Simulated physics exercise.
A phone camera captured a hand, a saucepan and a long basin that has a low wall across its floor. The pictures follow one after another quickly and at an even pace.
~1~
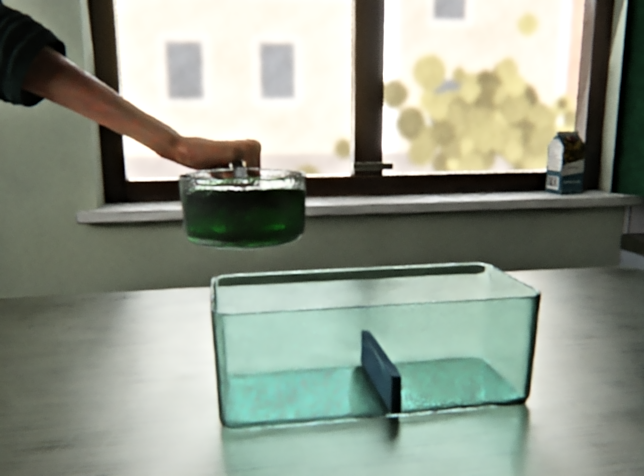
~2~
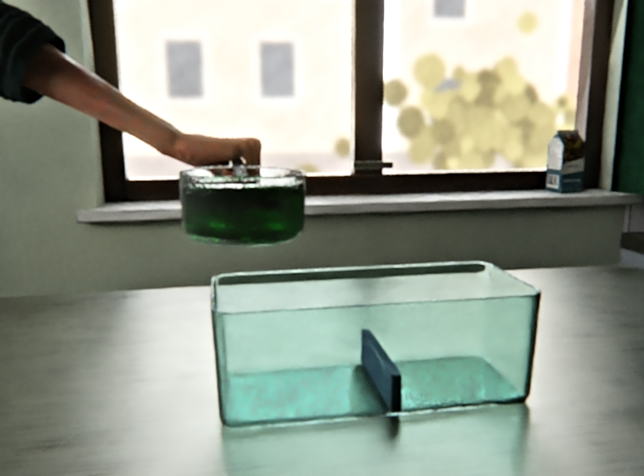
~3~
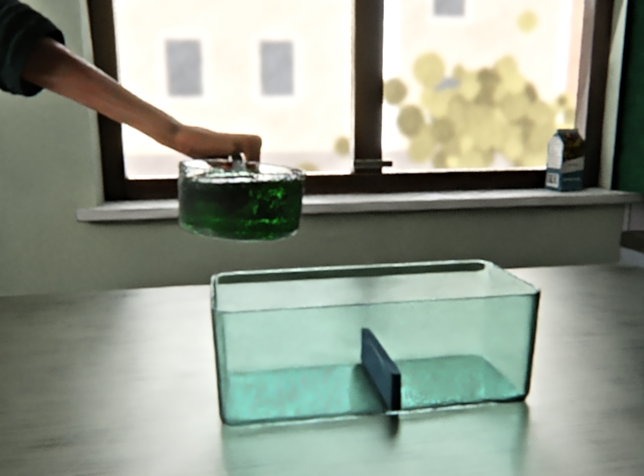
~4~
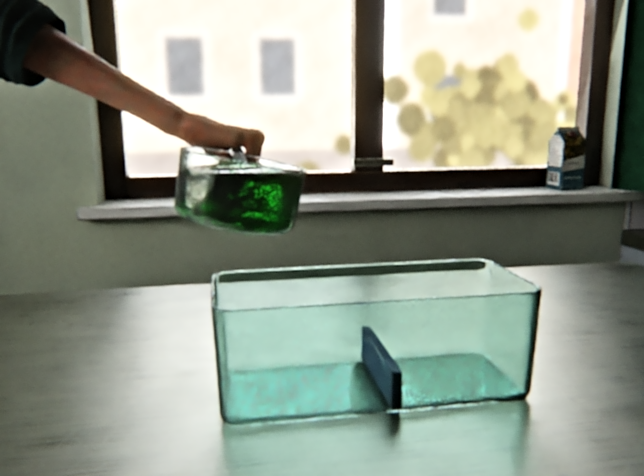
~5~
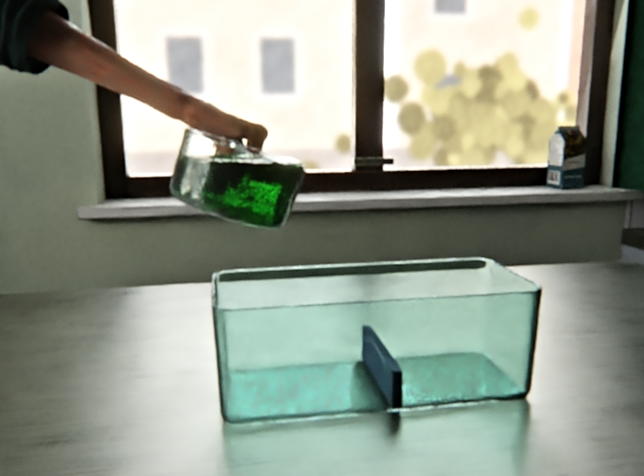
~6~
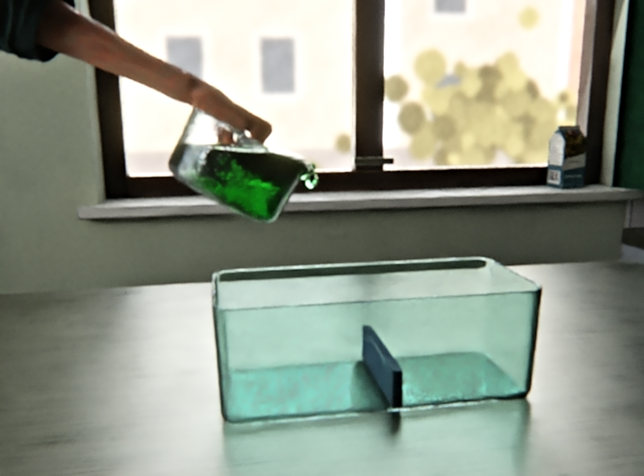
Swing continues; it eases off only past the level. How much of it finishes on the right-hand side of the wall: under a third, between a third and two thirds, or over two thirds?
Over two thirds.
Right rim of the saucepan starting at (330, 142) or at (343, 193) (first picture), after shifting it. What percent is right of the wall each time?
90 and 90 in a hundred.
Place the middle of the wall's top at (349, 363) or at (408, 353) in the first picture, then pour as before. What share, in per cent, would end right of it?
90 per cent first, then 45 per cent.
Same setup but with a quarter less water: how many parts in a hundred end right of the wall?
About 85 in a hundred.
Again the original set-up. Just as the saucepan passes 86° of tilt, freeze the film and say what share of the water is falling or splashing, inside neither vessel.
Around 45 percent.
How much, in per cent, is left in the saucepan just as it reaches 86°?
About 30 % remains.
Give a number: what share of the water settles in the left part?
That share comes out near 15 percent.
A moment on, the tilt is 86° and 30 per cent is still to pour, 7 is left of the wall and 17 right of it.
Next, the tilt is 108° and 3 per cent is still to pour, 12 is left of the wall and 75 right of it.
Then the tilt is 109° and 0 per cent is still to pour, 15 is left of the wall and 83 right of it.
Later the tilt is 109° and 0 per cent is still to pour, 15 is left of the wall and 83 right of it.
In the end 15 per cent lies left of the wall, 83 right of it and 1 outside.
